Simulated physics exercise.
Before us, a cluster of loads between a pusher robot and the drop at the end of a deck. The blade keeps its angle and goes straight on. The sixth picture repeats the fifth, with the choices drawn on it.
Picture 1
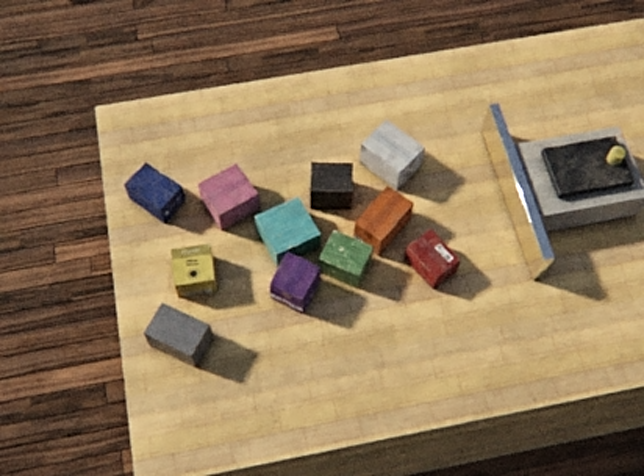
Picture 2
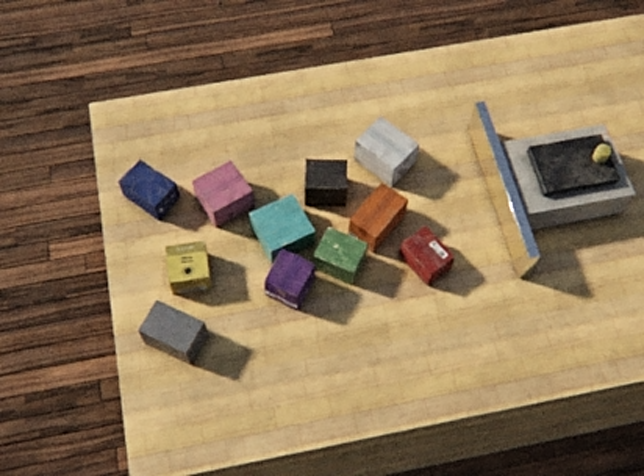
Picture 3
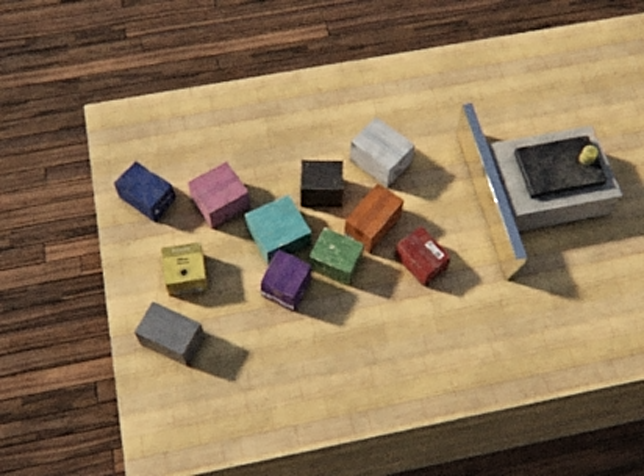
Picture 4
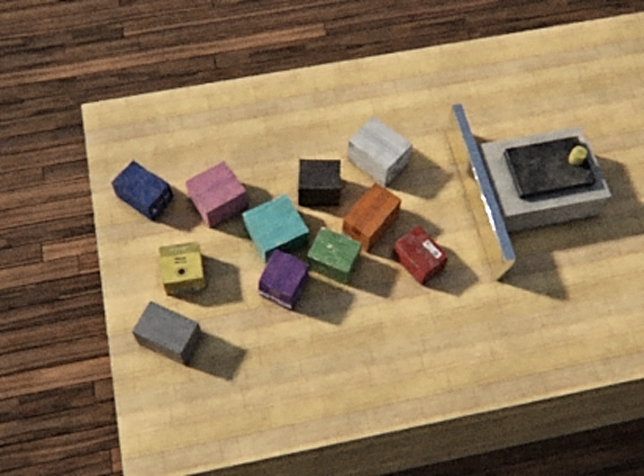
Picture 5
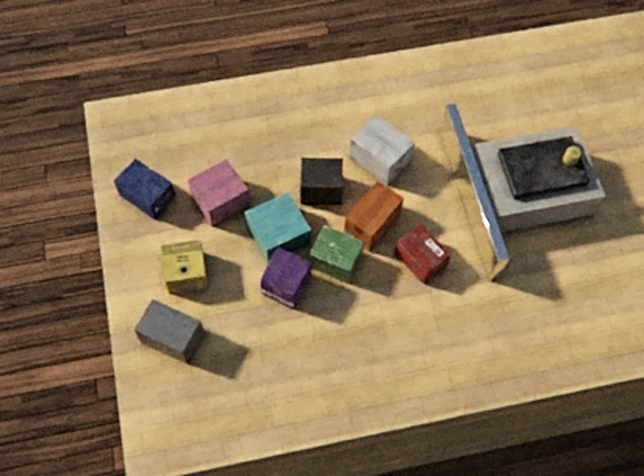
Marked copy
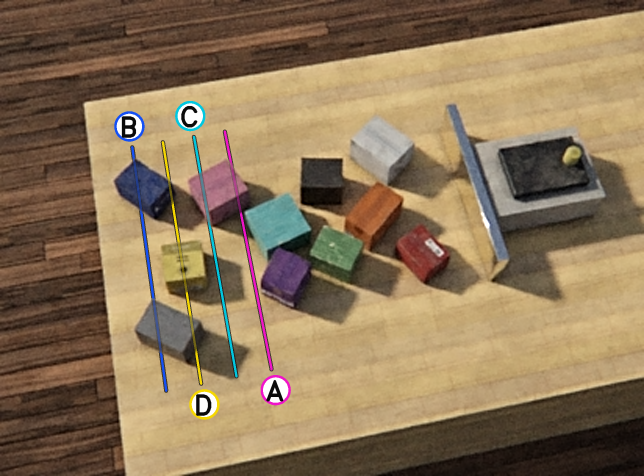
A pusher robot with a wide blue blade slides slowly left toward the still, colourful boxes.
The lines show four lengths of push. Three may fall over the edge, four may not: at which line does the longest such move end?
No fourth one falls up to D.
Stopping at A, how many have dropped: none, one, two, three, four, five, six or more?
By then, none.
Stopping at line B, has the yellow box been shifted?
Yes.
On the marked copy, A at (247, 243); B at (148, 261); C at (214, 249); D at (181, 255).
With D. Early on, robot (435, 186); white parcel (328, 152); black crate (299, 188).
Further on, robot (331, 205); blue box (140, 193); yellow box (158, 283).
At the end, robot (246, 220); blue box over the edge; yellow box over the edge; three fallen.
As for the rest, A is within the limit but short; B drops seven; C is within the limit but short.
